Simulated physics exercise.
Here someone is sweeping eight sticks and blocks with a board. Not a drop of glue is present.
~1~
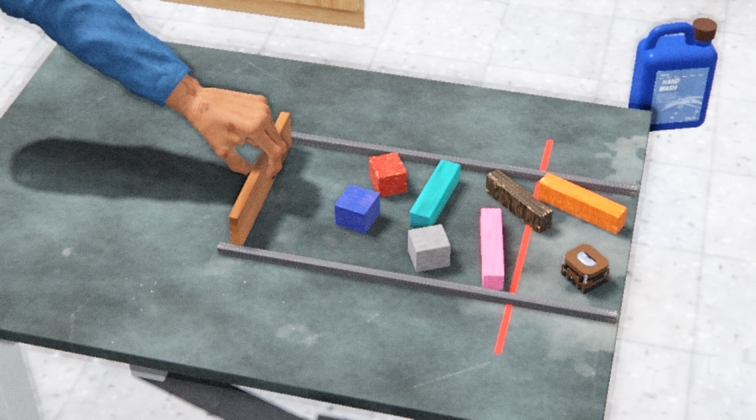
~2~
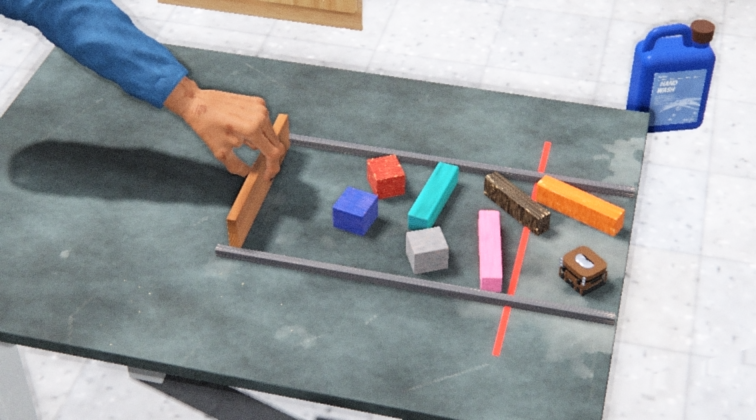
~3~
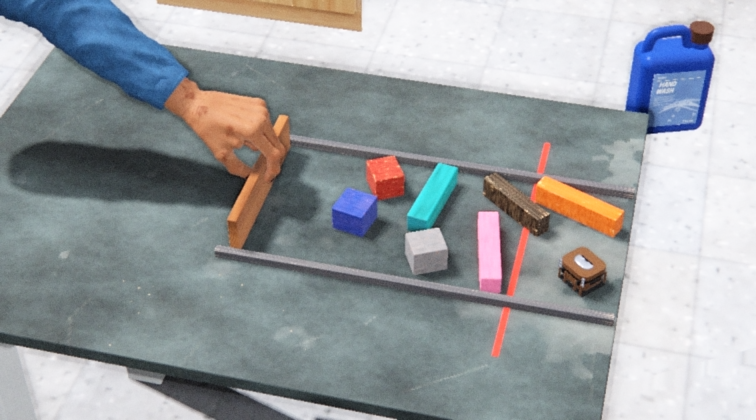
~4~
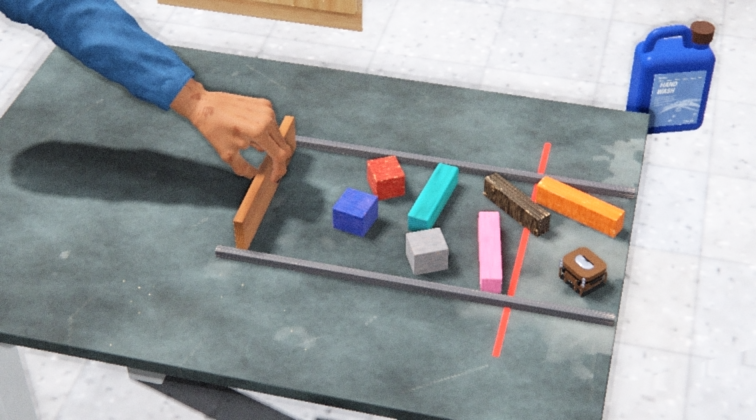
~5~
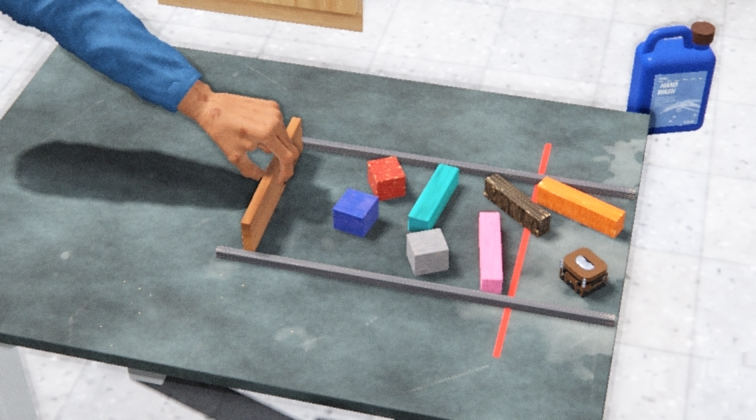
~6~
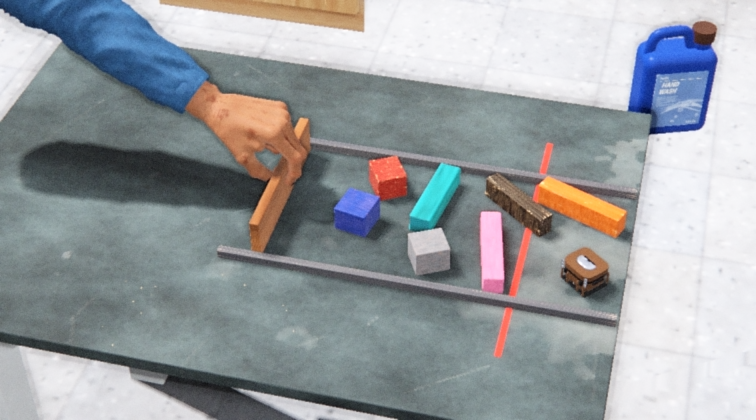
A hand sliding an upright wooden board slightly right between two rails on a dark table, the coloured blocks ahead staying still.
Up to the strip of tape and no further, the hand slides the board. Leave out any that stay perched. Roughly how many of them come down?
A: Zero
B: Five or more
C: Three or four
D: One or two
(A) Zero.
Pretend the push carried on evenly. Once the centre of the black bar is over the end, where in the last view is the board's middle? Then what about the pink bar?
First near (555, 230), second near (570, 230).
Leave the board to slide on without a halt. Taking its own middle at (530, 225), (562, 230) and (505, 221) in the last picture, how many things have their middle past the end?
In order, that gives 0, then 3, then 0.
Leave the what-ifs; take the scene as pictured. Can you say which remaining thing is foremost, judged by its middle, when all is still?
Answer - the orange bar.
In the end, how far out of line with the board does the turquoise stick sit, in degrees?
Angle: Close to 5 degrees.
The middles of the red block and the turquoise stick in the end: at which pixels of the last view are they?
About (548, 208), and about (574, 217).
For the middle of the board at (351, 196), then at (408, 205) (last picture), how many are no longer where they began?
It comes to 1 for the first spot, 3 for the other.
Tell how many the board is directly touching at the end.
Number in contact with it: 3.
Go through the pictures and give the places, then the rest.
In the first frame, brown case (585, 269); orange bar (582, 203); black bar (518, 201); board (262, 178); tape (526, 238).
In the second frame, orange bar (580, 205); board (260, 180).
In the third frame, black bar (516, 204); pink bar (489, 252).
In the fourth frame, brown case (583, 271); red block (386, 178).
In the fifth frame, orange bar (580, 207); grey block (427, 252).
In the sixth frame, brown case (585, 272); orange bar (581, 207); black bar (518, 204); board (281, 184); tape (526, 241).
Early on, none off yet; brown case at rest near (585, 272); orange bar at rest near (581, 207); black bar at rest near (518, 204).
A while later, none off yet; brown case at rest near (585, 272); orange bar at rest near (581, 207); black bar travelled a little near (537, 205).
Finally, the number that fall off is zero.
